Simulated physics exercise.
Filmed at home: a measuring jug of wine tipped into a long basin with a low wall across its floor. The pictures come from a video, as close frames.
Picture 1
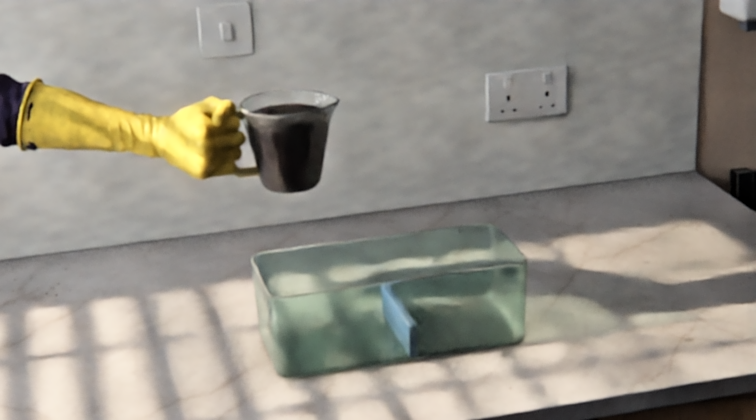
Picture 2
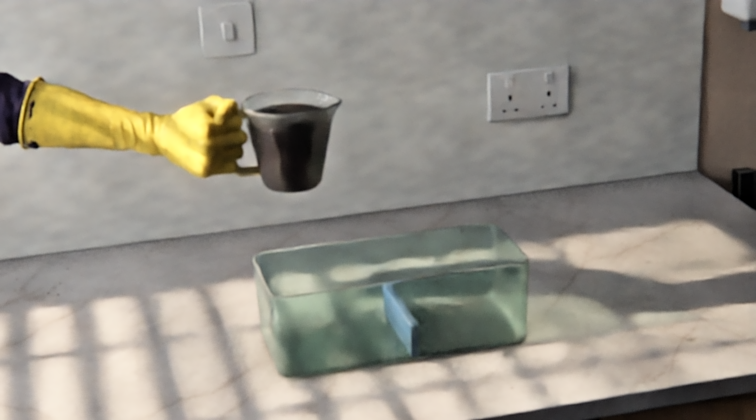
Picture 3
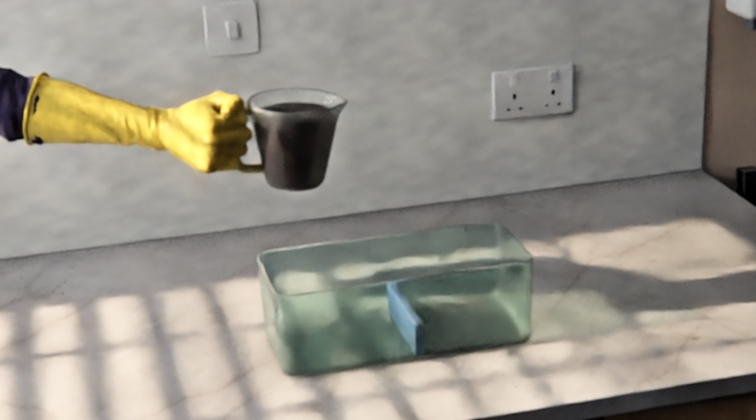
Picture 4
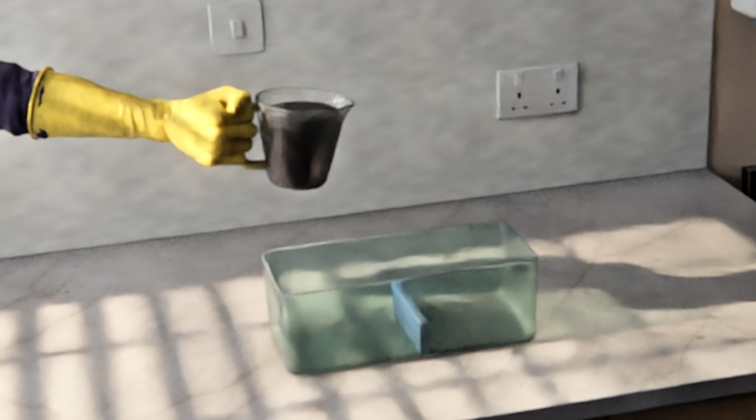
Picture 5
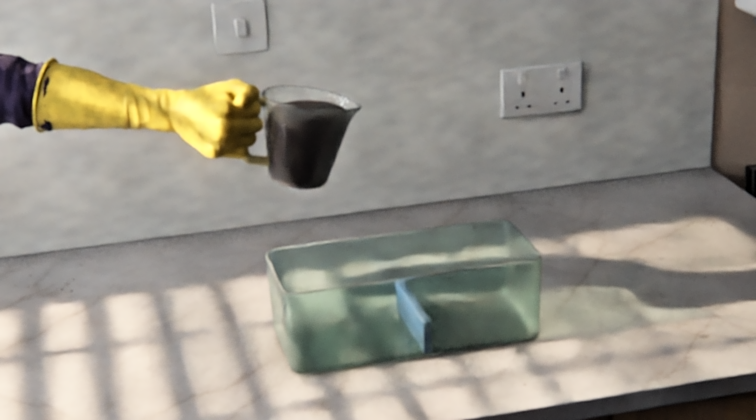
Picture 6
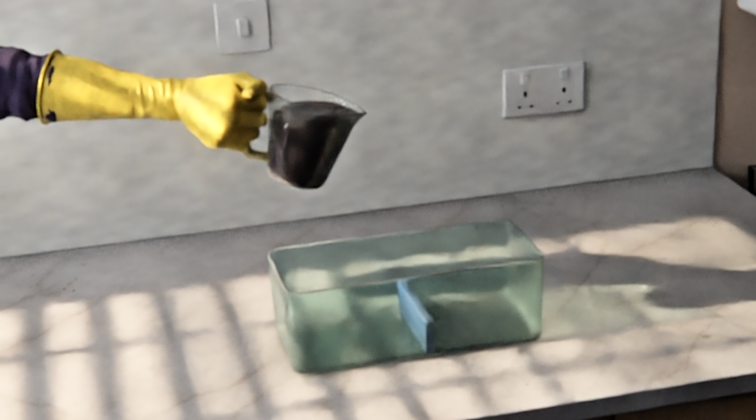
Yellow-gloved hand holding a glass jug of dark liquid above a clear greenish basin with a blue divider, gradually tilting it rightward.
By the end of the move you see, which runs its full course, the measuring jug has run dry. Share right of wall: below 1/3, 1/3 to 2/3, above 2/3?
Short answer, the right side holds a middle share of a third to two thirds.
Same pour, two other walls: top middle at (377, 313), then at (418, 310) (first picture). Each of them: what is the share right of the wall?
The first placement gives around 80 percent, the second 20 percent.
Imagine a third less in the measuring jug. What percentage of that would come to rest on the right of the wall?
25 %.
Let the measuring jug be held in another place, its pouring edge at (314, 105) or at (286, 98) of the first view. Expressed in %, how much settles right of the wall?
First place gives some 10 %, second place some 5 %.
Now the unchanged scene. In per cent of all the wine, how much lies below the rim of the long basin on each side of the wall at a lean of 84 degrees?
Near 0 in a hundred left, near 10 in a hundred right.
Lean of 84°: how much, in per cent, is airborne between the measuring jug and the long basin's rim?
I'd say some 35 per cent.
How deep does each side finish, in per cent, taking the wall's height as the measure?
Left: About 20; right: About 30.
A moment on, the measuring jug is tipped on its side and 54 per cent is still to pour, 1 is left of the wall and 12 right of it.
Next, the measuring jug is tipped right over and 3 per cent is still to pour, 37 is left of the wall and 48 right of it.
Then the measuring jug is tipped right over and 0 per cent is still to pour, 49 is left of the wall and 49 right of it.
Later the measuring jug is tipped right over and 0 per cent is still to pour, 49 is left of the wall and 49 right of it.
In the end 49 per cent lies left of the wall, 49 right of it and 2 outside.
